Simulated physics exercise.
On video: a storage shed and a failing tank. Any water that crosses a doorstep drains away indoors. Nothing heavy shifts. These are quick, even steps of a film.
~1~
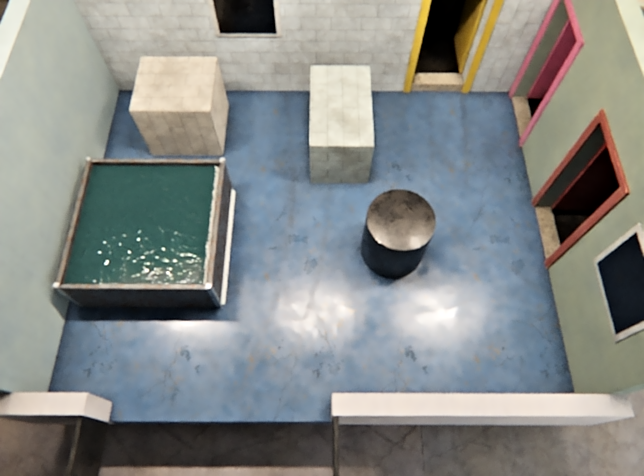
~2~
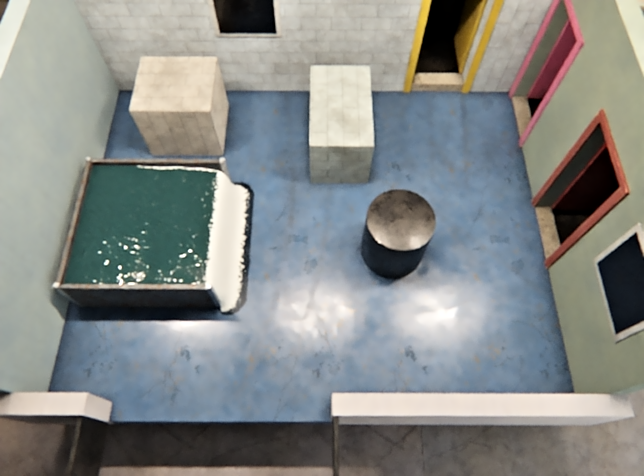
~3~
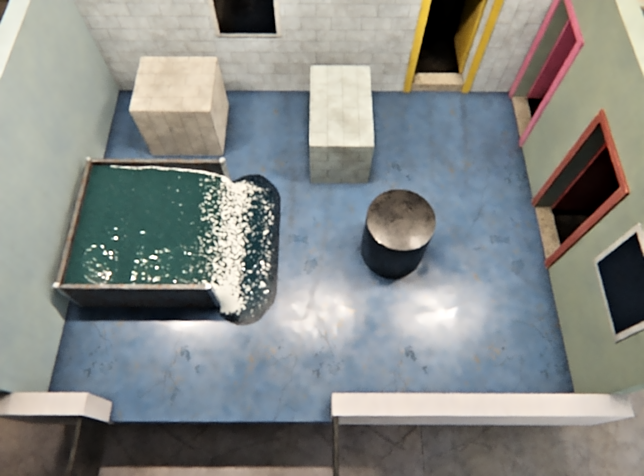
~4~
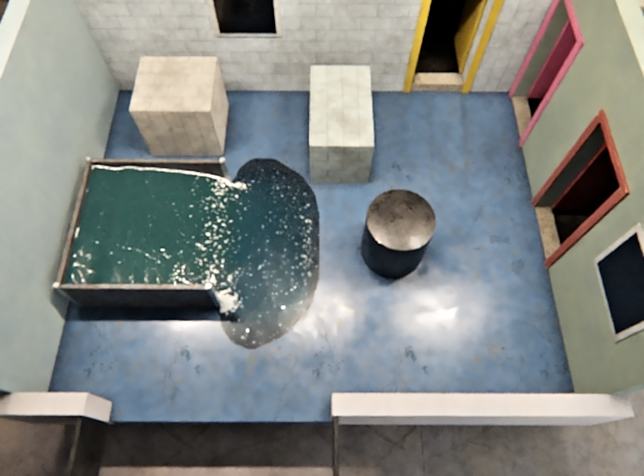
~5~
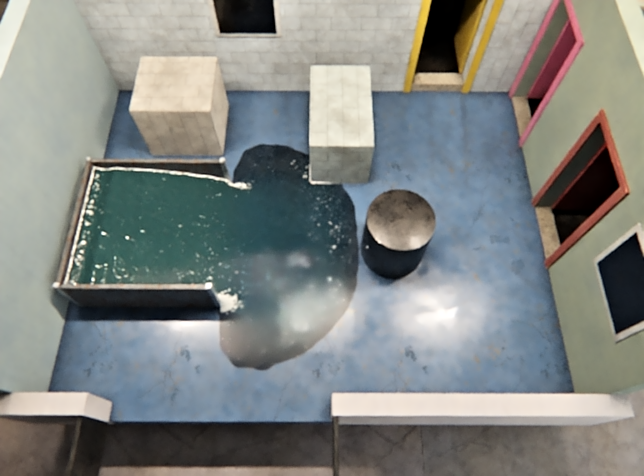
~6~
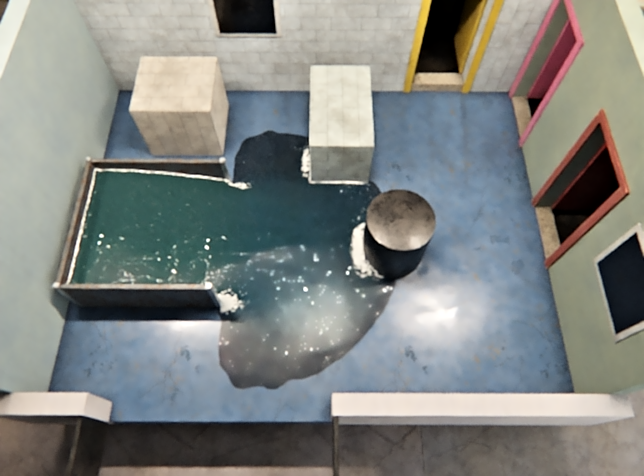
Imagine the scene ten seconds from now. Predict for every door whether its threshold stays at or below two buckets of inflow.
The pink door will be overrun. The yellow door will keep it to two buckets. The red door will be overrun.
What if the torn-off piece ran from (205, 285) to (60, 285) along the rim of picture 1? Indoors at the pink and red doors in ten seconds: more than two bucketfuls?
Result - pink undershoots, red undershoots.
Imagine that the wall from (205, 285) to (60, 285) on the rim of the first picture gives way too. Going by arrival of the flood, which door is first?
The red-painted one.
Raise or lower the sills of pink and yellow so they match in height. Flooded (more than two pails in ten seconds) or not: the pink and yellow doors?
So here it goes: Pink doesn't reach it, while yellow gets too much.
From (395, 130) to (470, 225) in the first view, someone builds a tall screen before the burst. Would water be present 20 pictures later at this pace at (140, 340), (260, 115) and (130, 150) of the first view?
Taking them in order, I'd say parched, soaked and parched.
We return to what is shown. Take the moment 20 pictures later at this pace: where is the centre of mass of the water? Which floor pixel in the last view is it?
Near (362, 244).
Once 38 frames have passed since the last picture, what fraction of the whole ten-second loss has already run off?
About 60 %.
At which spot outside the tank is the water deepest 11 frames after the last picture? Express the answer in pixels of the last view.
I'd go with (564, 388) as the deepest place.
A moment on, water covers 40 % of the floor; the pink door not reached, the yellow door not reached, the red door not reached.
Next, water covers 65 % of the floor; the pink door under two buckets in, the yellow door not reached, the red door under two buckets in.
Then, water covers 70 % of the floor; the pink door over two buckets in, the yellow door wet at the sill, nothing in, the red door over two buckets in.
Later, water covers 85 % of the floor; the pink door far over two buckets in, the yellow door wet at the sill, nothing in, the red door far over two buckets in.
In the end, water covers 95 % of the floor; the pink door far over two buckets in, the yellow door wet at the sill, nothing in, the red door far over two buckets in.
